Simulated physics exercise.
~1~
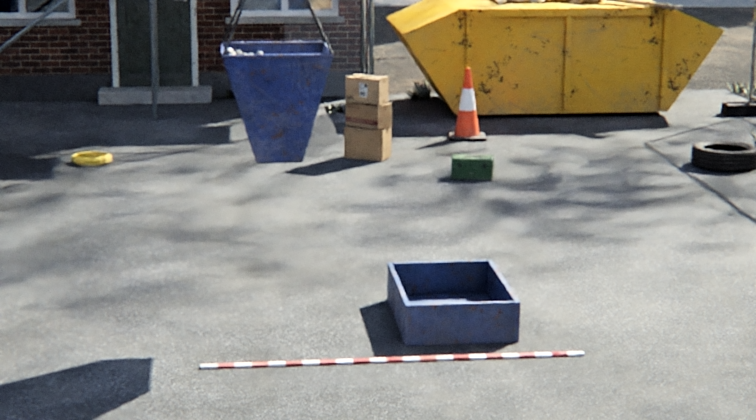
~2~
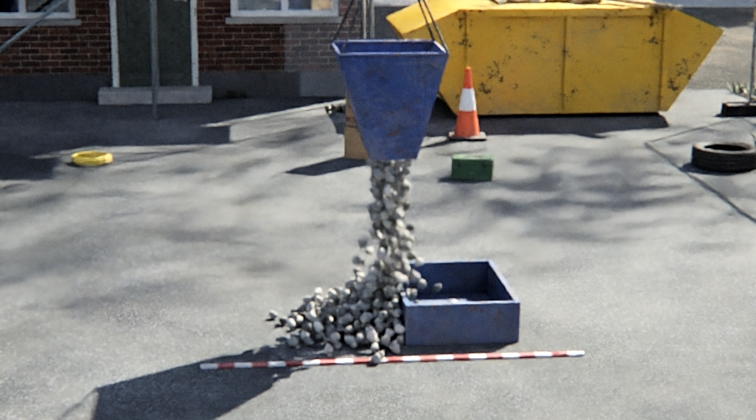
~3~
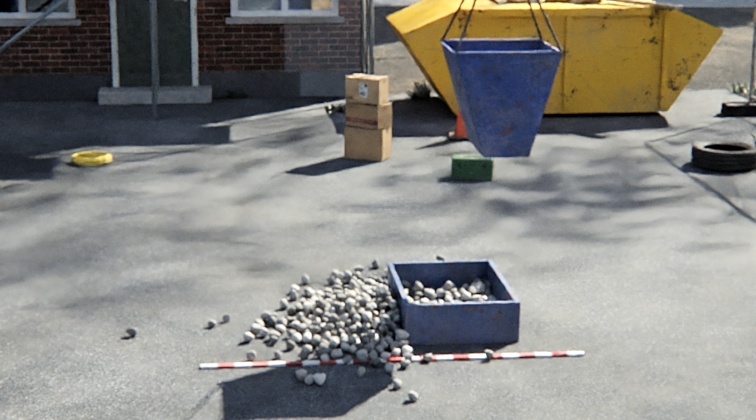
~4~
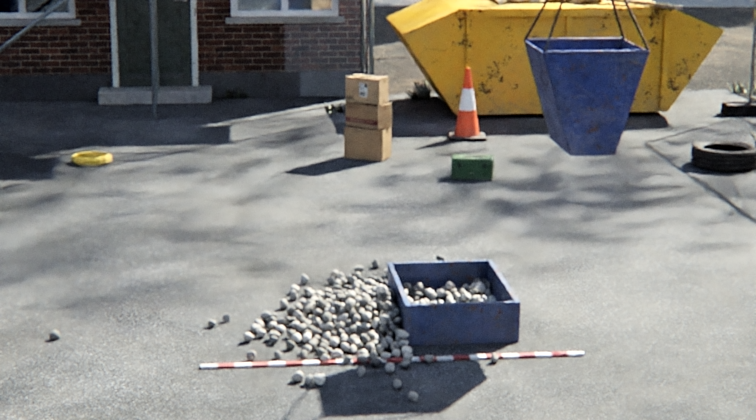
A hanging blue skip moves right, spilling grey cobbles mostly left of the bin, some inside.
